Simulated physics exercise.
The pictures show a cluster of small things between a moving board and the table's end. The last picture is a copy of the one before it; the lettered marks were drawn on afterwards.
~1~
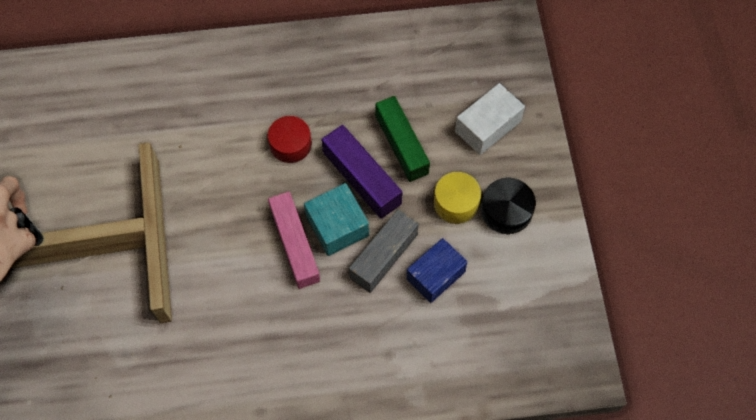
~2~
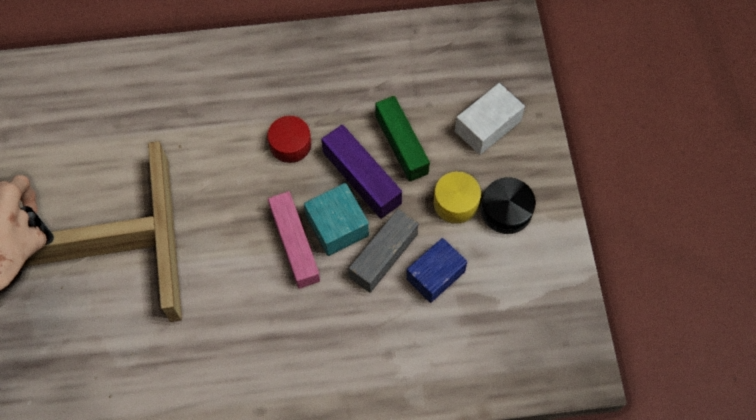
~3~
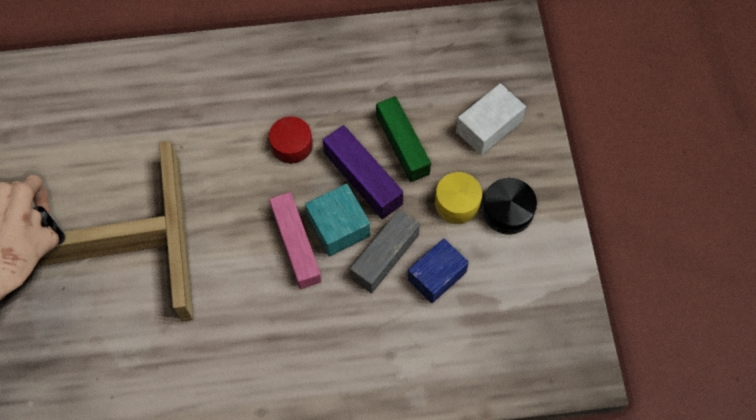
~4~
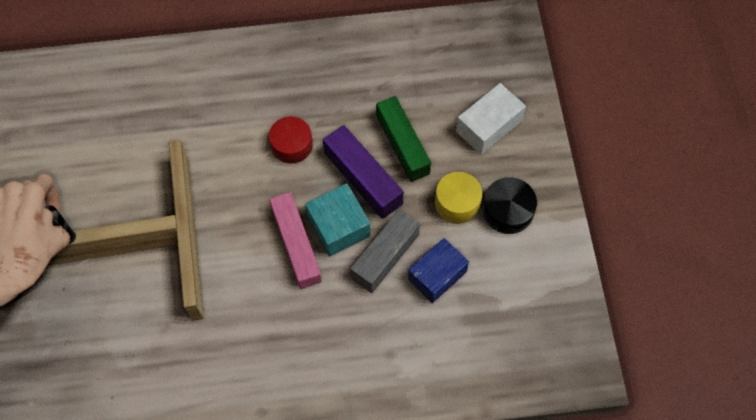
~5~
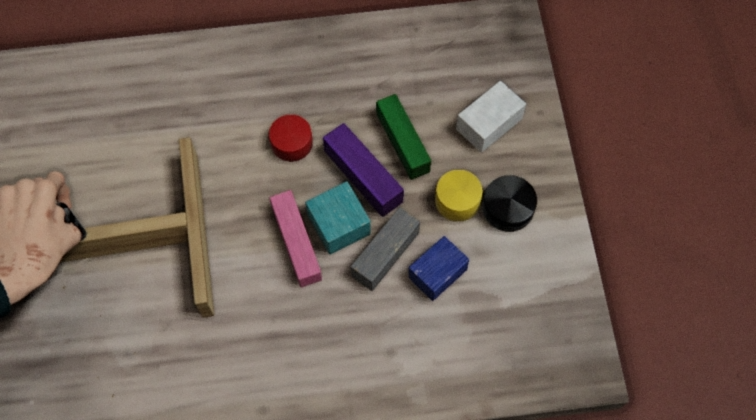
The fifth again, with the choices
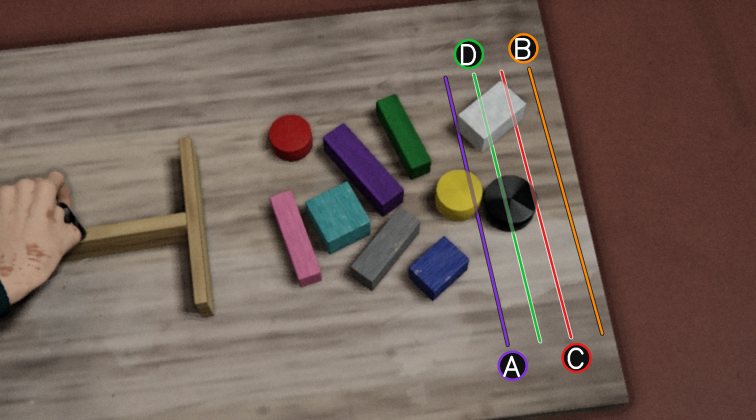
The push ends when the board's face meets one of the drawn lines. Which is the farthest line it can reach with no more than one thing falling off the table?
A is the last line within the limit.
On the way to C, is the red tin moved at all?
By then, yes.
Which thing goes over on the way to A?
The black tin.
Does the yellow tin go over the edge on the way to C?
By then, yes.
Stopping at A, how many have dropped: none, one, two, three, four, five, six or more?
In all, one.
On the copy, A at (475, 203); B at (563, 193); C at (534, 197); D at (505, 200).
On A. First, board (295, 205); red tin (311, 132); pink bar (319, 237).
Then, board (397, 194); black tin (547, 210); yellow tin (498, 197).
Finally, board (473, 185); black tin over the edge; yellow tin (570, 195); one fallen.
By contrast, B drops five; C drops four; D drops two.
